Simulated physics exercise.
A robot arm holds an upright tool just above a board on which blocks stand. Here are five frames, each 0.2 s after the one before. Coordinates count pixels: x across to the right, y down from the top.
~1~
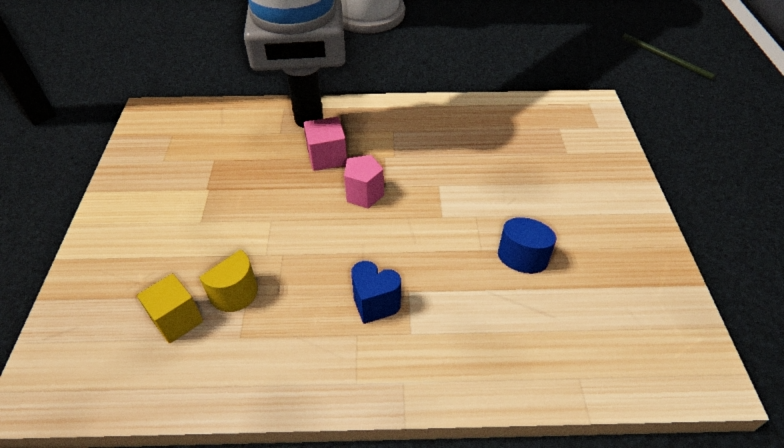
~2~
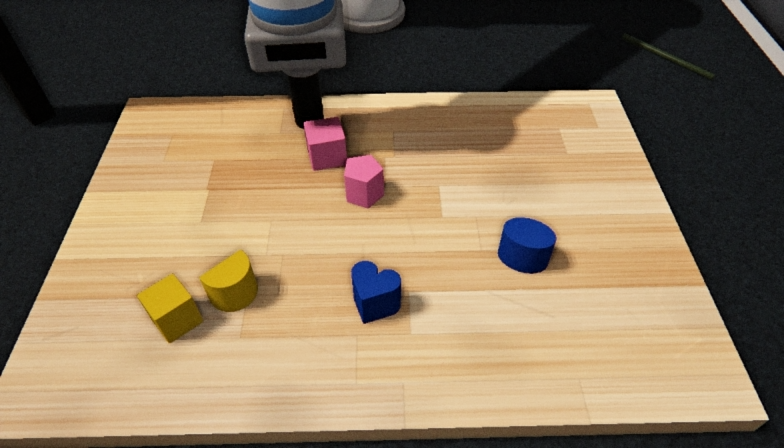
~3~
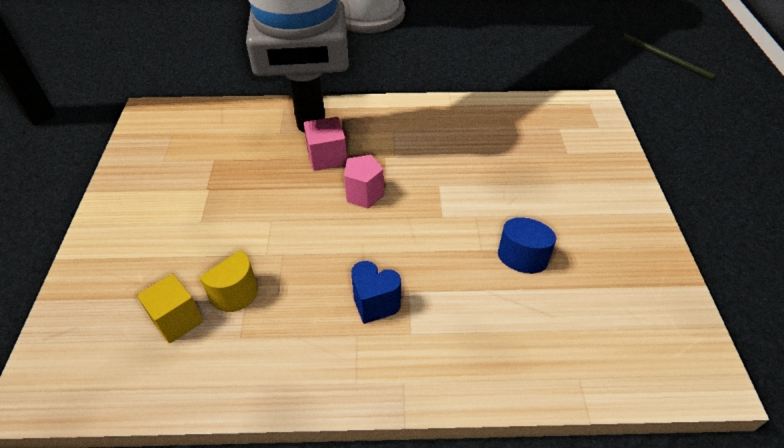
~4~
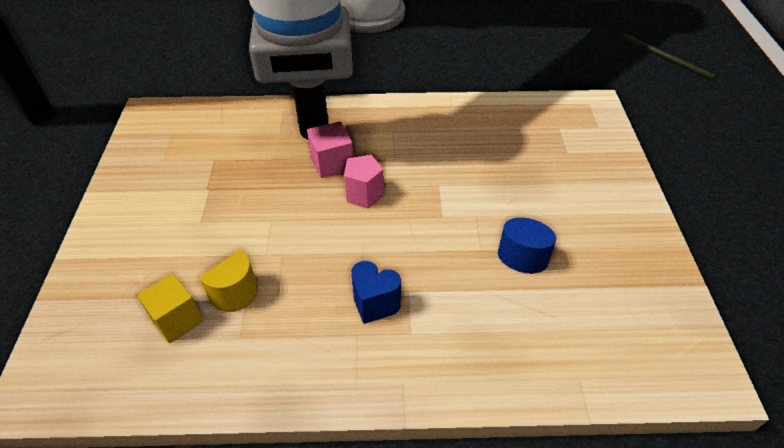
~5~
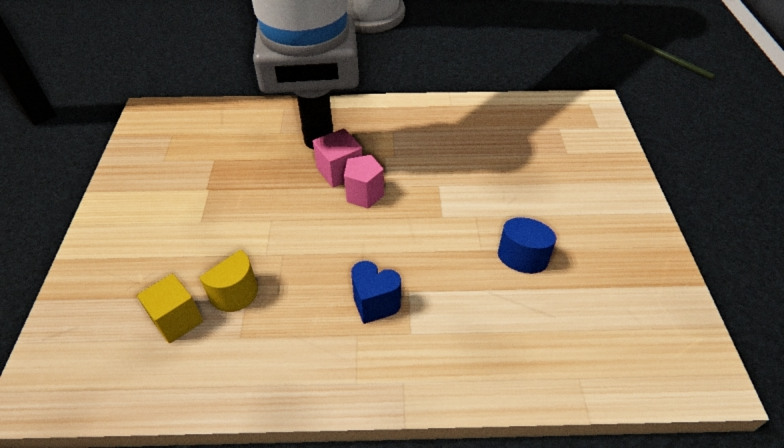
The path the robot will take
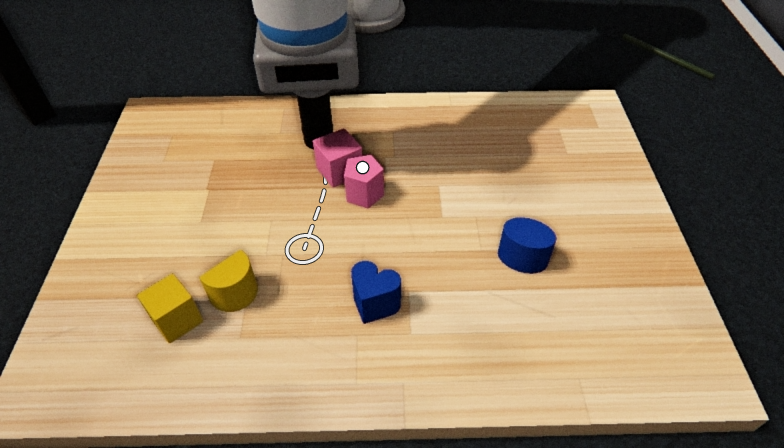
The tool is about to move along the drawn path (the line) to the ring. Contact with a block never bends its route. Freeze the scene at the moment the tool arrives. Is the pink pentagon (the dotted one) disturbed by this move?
Well, the pink pentagon shifts from its place.
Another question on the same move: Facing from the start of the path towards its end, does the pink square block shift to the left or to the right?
Sideways shift: Left.
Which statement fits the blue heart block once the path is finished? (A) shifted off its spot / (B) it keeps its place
The correct letter is B.
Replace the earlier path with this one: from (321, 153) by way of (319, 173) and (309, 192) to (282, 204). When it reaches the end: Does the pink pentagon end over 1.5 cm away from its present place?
Short answer: Yes.
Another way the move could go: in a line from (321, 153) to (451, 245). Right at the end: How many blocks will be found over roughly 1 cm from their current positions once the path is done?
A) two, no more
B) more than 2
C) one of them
The correct letter is A.
The line goes from (321, 153) over (322, 197) to (304, 249); the dot is on the pink pentagon.
The first path, step by step. One third of the way, tool (324, 171); pink square block (351, 169), turned 35° anticlockwise; pink pentagon (388, 182), turned 20° anticlockwise.
Two thirds of the way, tool (315, 202); pink square block (354, 181), turned 65° anticlockwise; pink pentagon (396, 185), turned 30° anticlockwise.
At the end, tool (302, 237); yellow half-round block unmoved; pink square block (354, 181), turned 65° anticlockwise; pink pentagon (396, 185), turned 30° anticlockwise; blue heart block unmoved.
